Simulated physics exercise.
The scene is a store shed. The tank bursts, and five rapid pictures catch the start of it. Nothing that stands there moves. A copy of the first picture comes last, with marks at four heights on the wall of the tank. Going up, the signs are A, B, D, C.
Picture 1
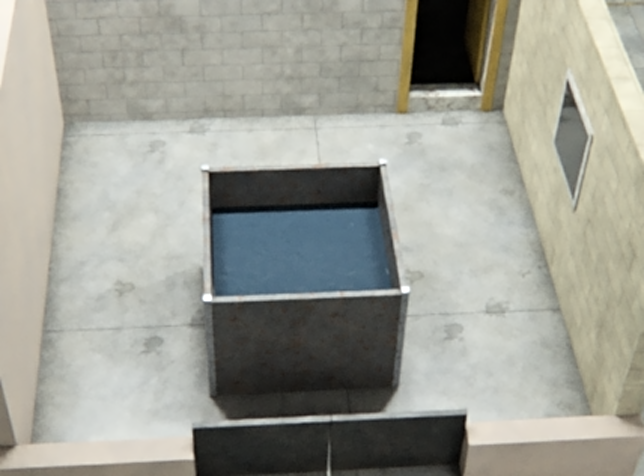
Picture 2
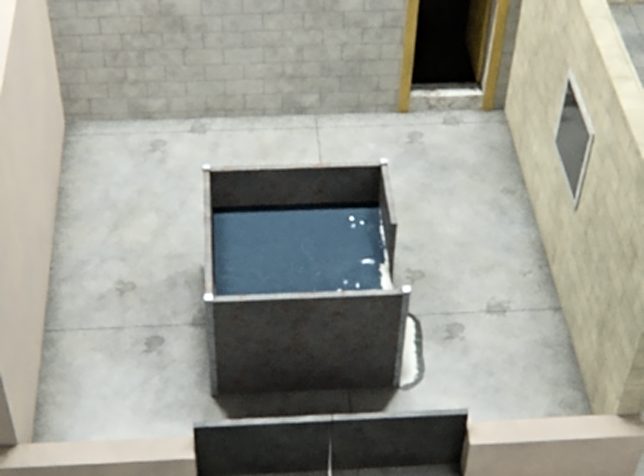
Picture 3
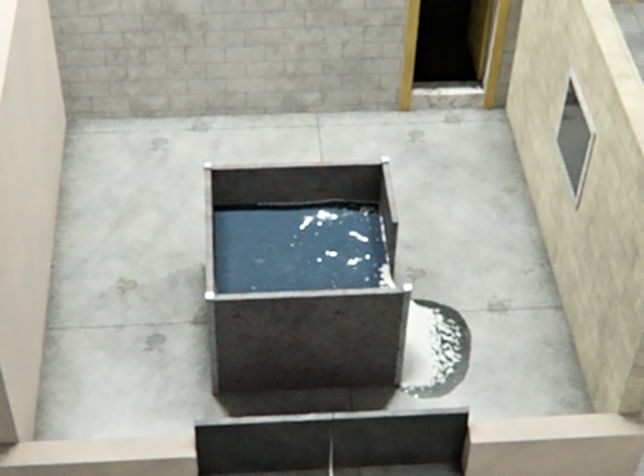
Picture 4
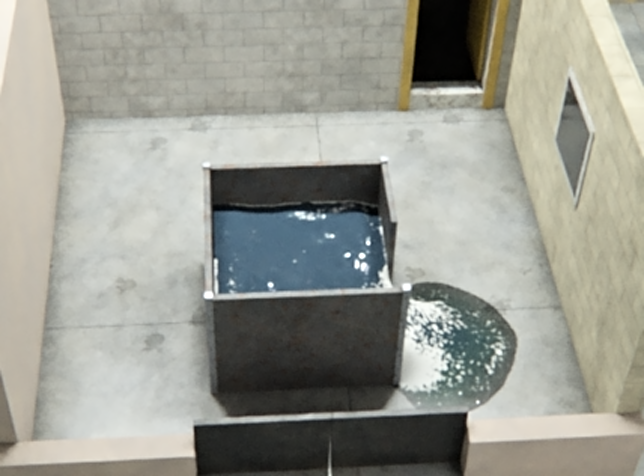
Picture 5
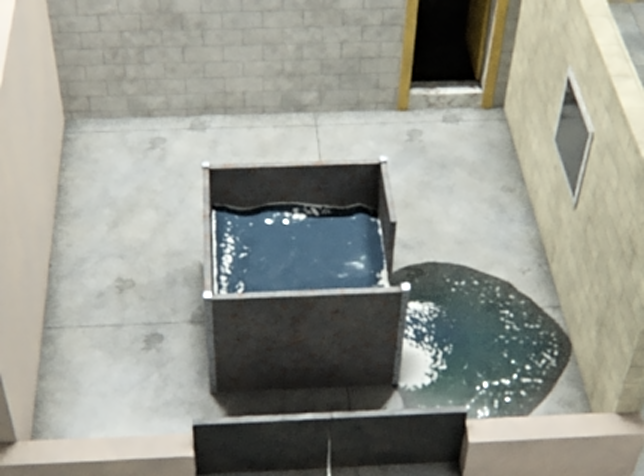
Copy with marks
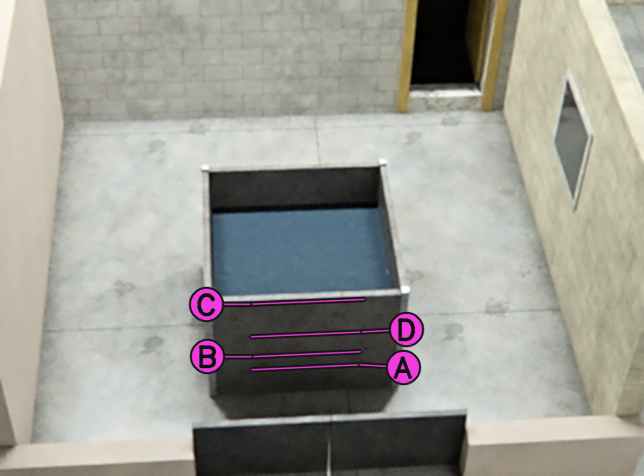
Dark blue water rests in a square, dark-walled tank on a pale floor, then begins pouring from an opening in the tank's right side. White flecks scatter across the rippling surface as a foamy puddle grows on the floor, spreading into a wide, glistening pool right of the tank.
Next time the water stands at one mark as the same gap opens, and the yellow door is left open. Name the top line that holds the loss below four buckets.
That is mark D.
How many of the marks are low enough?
Three of the four.
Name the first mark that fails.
C it is.
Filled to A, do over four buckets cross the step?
No.
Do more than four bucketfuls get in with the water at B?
No.
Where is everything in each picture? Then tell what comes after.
Water in the tank at rest, its middle at (300, 263); foot of the yellow doorway at (444, 111); shut gate at (330, 426), in the first picture.
In the second picture, 1 % of the ground under water, visible out to (414, 369).
In the third picture, 3 % of the ground under water, visible out to (463, 334).
In the fourth picture, 6 % of the ground under water, visible out to (502, 327).
In the fifth picture, 12 % of the ground under water, visible out to (562, 352).
In magenta, A at (305, 367); B at (306, 354); C at (307, 301); D at (306, 334); from the bottom up A, B, D, C.
With A, nothing gets over.
With B, nothing gets over.
With C, about 11 bucketfuls get in.
With D, a splash gets over, under a bucket.
